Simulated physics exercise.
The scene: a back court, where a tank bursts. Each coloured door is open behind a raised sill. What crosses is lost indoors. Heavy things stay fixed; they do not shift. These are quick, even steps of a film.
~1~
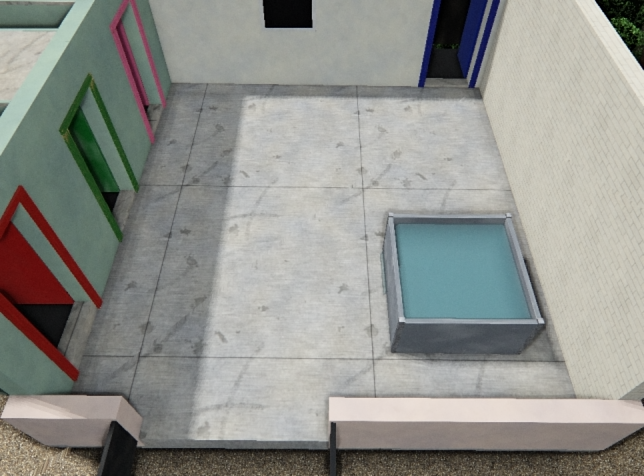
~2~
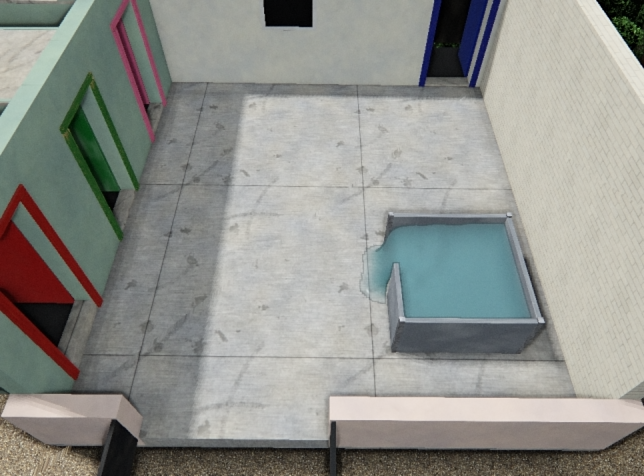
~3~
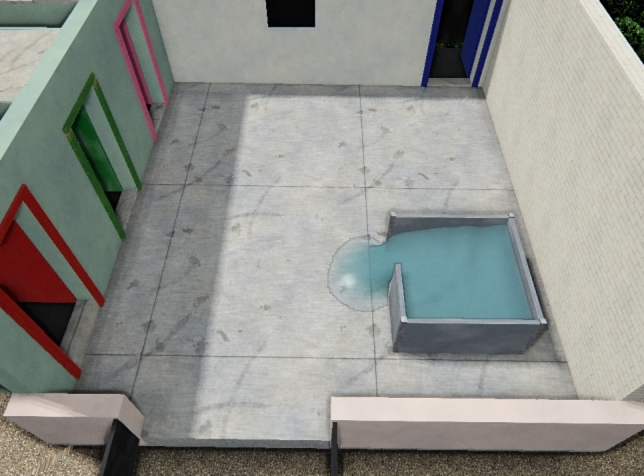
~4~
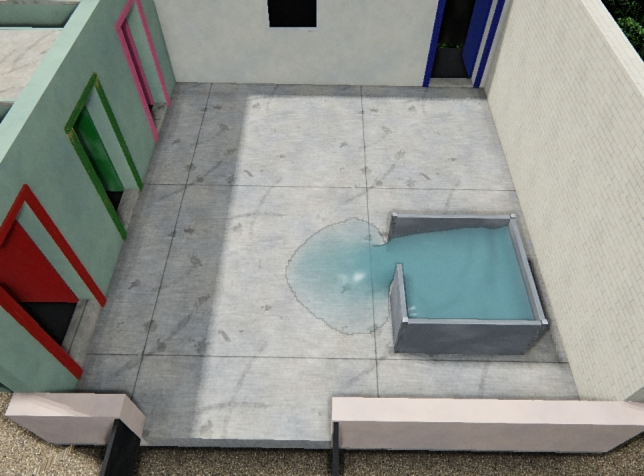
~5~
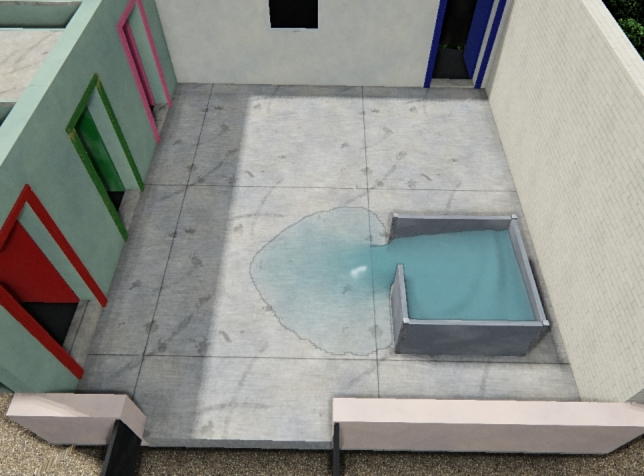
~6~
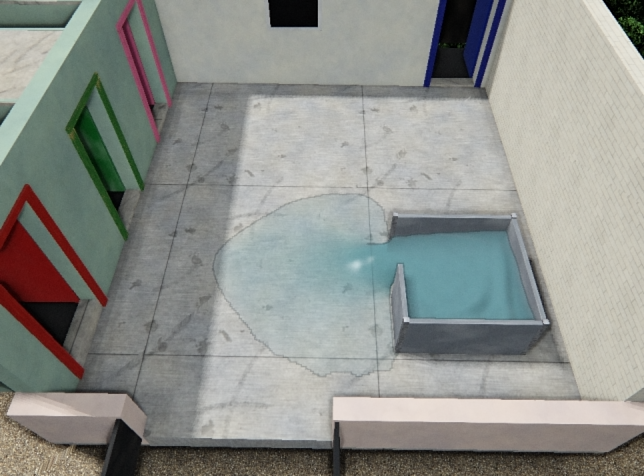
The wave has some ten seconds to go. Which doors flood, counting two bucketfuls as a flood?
At the end, the red door will most likely keep inside the limit; the green door will most likely go past the limit; the pink door will most likely keep inside the limit; the blue door will most likely keep inside the limit.
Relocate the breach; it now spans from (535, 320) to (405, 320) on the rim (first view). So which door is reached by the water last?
My pick: The one in pink.
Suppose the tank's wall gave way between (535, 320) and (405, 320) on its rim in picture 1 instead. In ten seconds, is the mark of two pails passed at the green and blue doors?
The green door falls short and the blue door tops the limit.
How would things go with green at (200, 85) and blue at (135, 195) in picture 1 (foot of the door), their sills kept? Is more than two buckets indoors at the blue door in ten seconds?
Then: Blue lets more in.
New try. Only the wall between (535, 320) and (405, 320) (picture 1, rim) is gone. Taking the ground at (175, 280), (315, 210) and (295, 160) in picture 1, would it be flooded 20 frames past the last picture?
Submerged, untouched, untouched.
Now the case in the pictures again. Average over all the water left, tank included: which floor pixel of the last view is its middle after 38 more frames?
Near pixel (273, 232).
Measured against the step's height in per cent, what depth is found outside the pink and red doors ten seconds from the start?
Estimate, in order: 20 and 20 percent.
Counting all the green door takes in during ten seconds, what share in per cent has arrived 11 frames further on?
Share by then: About 30 in a hundred.
A moment on, water covers 35 % of the floor; the red door not reached, the green door wet at the sill, nothing in, the pink door not reached, the blue door not reached.
Next, water covers 45 % of the floor; the red door wet at the sill, nothing in, the green door over two buckets in, the pink door not reached, the blue door not reached.
Then, water covers 50 % of the floor; the red door wet at the sill, nothing in, the green door over two buckets in, the pink door wet at the sill, nothing in, the blue door not reached.
Later, water covers 60 % of the floor; the red door wet at the sill, nothing in, the green door far over two buckets in, the pink door wet at the sill, nothing in, the blue door not reached.
In the end, water covers 90 % of the floor; the red door wet at the sill, nothing in, the green door far over two buckets in, the pink door wet at the sill, nothing in, the blue door wet at the sill, nothing in.
